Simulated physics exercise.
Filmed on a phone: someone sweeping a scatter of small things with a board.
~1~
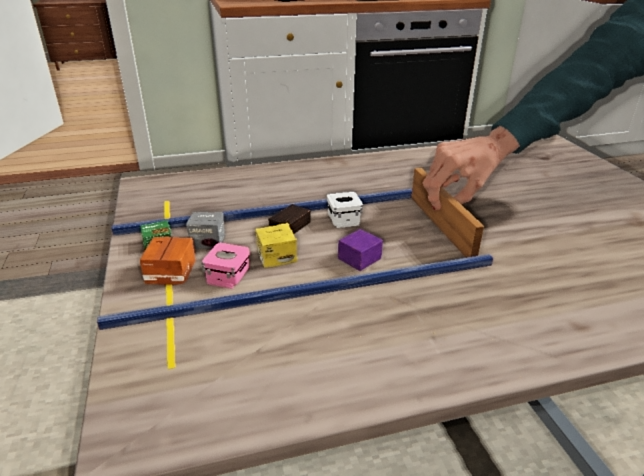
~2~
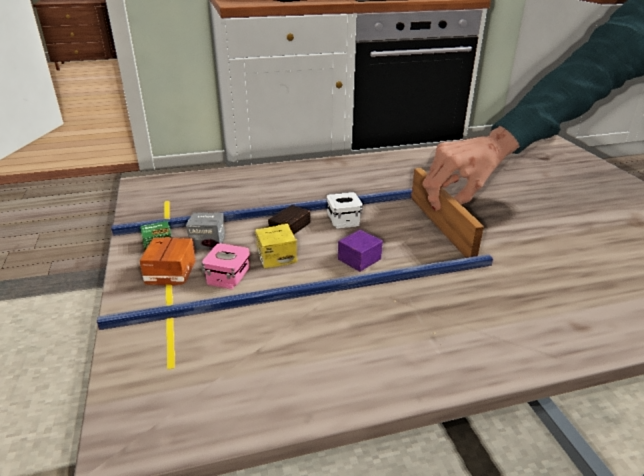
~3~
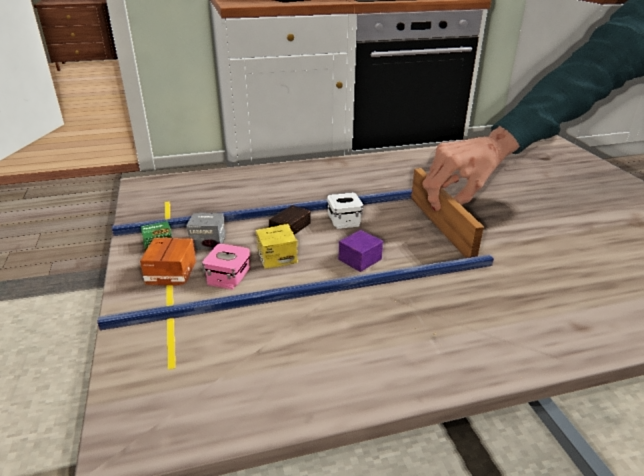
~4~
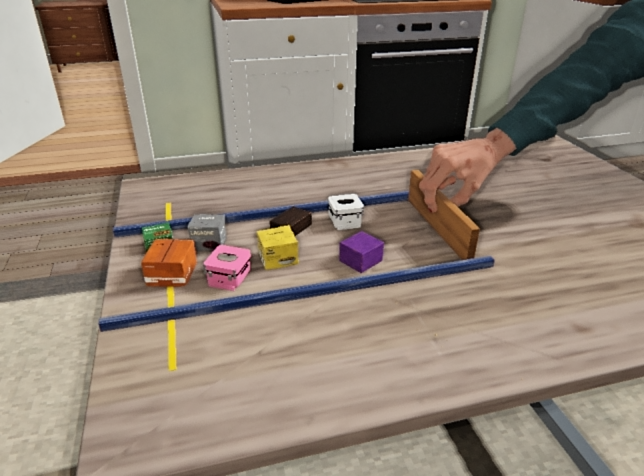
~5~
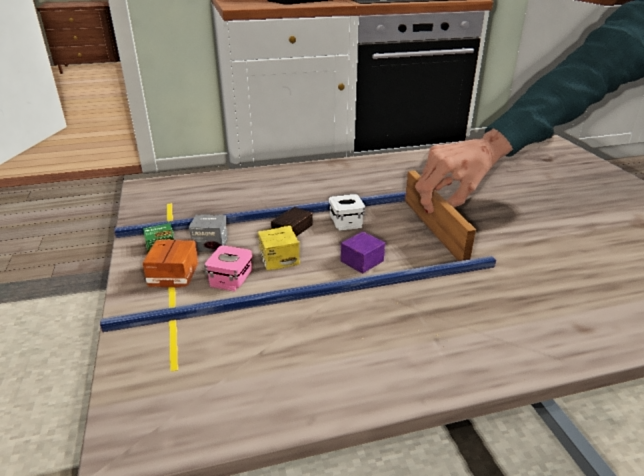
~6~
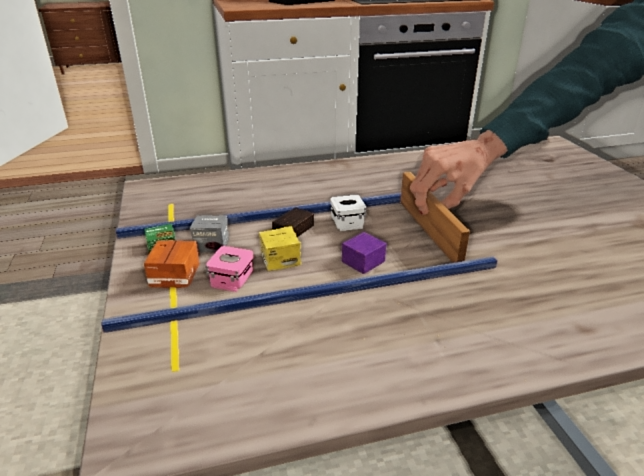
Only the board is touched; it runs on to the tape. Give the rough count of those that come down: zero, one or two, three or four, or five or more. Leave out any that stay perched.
Outcome: The number that fall off is three or four.
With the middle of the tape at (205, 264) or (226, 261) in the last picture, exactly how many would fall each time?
The counts: 1 and 0.
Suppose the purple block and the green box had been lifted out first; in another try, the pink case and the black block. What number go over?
Fallen: 1, and 1 in the other try.
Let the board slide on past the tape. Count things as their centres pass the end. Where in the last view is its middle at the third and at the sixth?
At (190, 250) for the third, at (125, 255) for the sixth.
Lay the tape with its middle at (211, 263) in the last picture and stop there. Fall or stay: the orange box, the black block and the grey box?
The orange box stays on; the black block does not fall; the grey box is kept.
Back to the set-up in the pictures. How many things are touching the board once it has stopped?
In contact: 2.
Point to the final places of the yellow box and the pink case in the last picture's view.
First (135, 260), then (114, 292).
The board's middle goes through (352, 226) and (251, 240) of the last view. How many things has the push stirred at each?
At the one place 3, at the other 8.
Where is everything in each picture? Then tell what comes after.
The first frame shows green box (157, 236); orange box (169, 261); grey box (207, 230); board (443, 211); tape (169, 266).
The second frame shows orange box (169, 261); white case (344, 210).
The third frame shows grey box (207, 231); board (443, 211).
The fourth frame shows green box (158, 238); pink case (229, 267).
The fifth frame shows orange box (172, 263); purple block (363, 252).
The sixth frame shows green box (161, 239); orange box (173, 264); grey box (210, 234); board (431, 215); tape (173, 268).
A little later, none off yet; green box at rest near (161, 239); orange box at rest near (173, 264); grey box at rest near (210, 234).
Next, none off yet; green box shifted a little near (149, 240); orange box moving near (166, 265); grey box shifted about its own width near (179, 238).
When it is over, the number that fall off is three or four; down, grey box, orange box and green box.
